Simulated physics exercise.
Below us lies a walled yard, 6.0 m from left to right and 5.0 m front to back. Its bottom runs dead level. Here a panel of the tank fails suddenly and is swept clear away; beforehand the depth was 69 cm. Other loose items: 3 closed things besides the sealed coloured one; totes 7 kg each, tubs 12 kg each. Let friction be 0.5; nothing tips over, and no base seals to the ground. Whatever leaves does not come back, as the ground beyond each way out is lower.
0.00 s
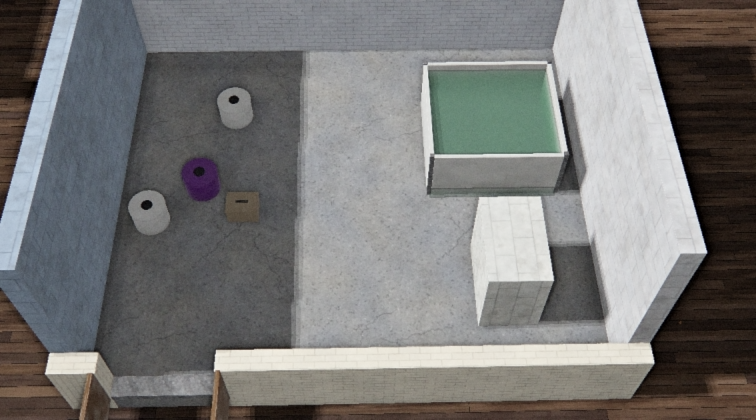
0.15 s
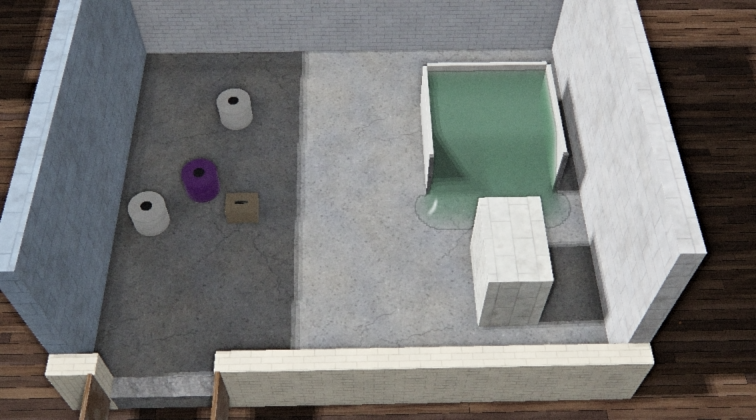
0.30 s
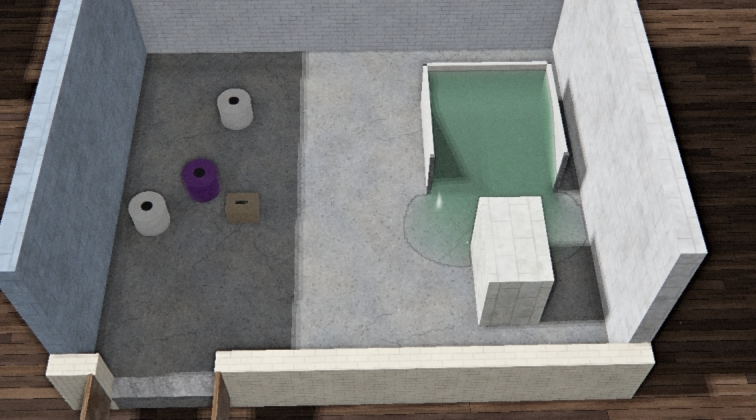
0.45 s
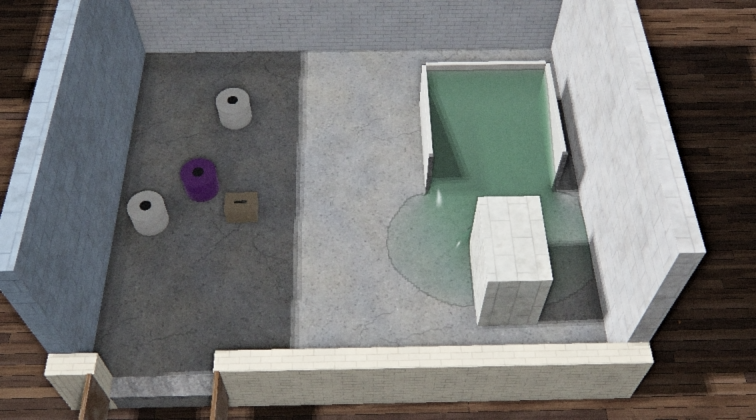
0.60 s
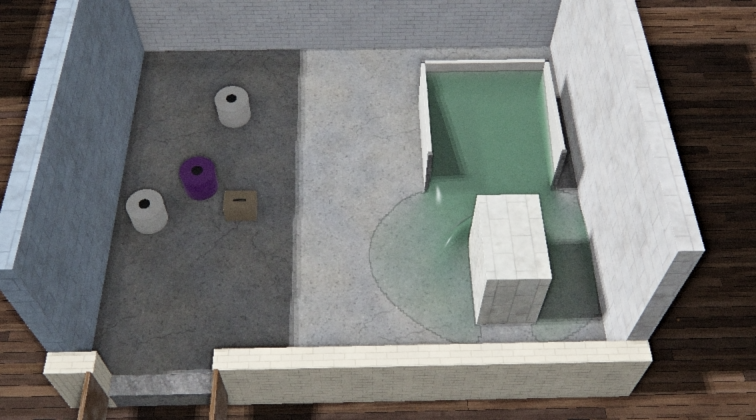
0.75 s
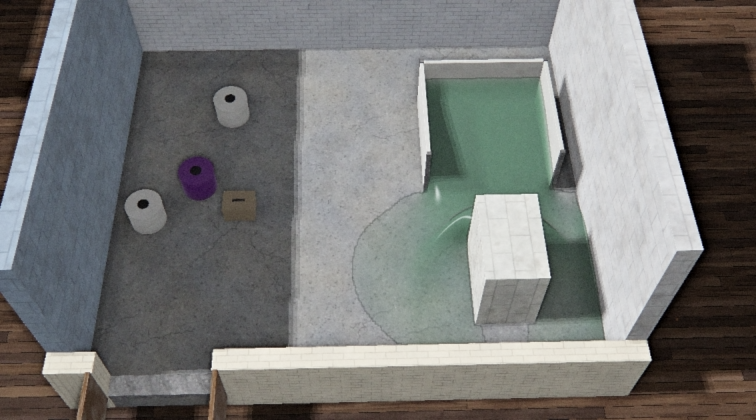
The clip opens on a walled yard with a tank of green water at the right, a pale block below it, and tubs and a tote at the left. The tank's front panel vanishes, and water pours out around the block, spreading leftward and toward the bottom wall, while the loose items stay put.
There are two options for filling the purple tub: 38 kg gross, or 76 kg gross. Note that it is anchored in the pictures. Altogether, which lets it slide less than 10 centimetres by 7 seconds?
I would say the 38 kg option is enough.
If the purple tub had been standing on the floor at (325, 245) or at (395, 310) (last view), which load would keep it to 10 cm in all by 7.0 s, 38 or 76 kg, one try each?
Well, the little one does for the first, just the big one for the second.
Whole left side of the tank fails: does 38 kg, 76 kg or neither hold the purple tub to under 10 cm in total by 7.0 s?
With that failure, the big mass alone works.
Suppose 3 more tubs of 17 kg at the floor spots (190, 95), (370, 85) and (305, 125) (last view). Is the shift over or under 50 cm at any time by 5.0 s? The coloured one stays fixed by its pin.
Taking them one by one: Below the mark; below the mark; below the mark.
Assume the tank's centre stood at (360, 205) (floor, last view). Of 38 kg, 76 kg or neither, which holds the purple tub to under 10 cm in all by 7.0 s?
Result, then: Lighter one suffices.
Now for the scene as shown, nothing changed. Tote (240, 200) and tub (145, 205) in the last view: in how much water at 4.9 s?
First roughly 6 cm, second roughly 6 cm.
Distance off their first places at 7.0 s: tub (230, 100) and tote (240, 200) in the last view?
Shift from start, in order: 0 cm; 100 cm.
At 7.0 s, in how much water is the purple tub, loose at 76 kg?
Close to 5 cm deep.
After 1.4 s the purple tub would be 0 cm from its start with 38 kg and 0 cm from its start with 76 kg; 0 cm of water round it then.
After 3.1 s the purple tub would be 0 cm from its start with 38 kg and 0 cm from its start with 76 kg; 0 cm of water round it then.
After 4.9 s the purple tub would be 0 cm from its start with 38 kg and 0 cm from its start with 76 kg; 5 cm of water round it then.
After 7.0 s the purple tub would be 0 cm from its start with 38 kg and 0 cm from its start with 76 kg; 5 cm of water round it then.
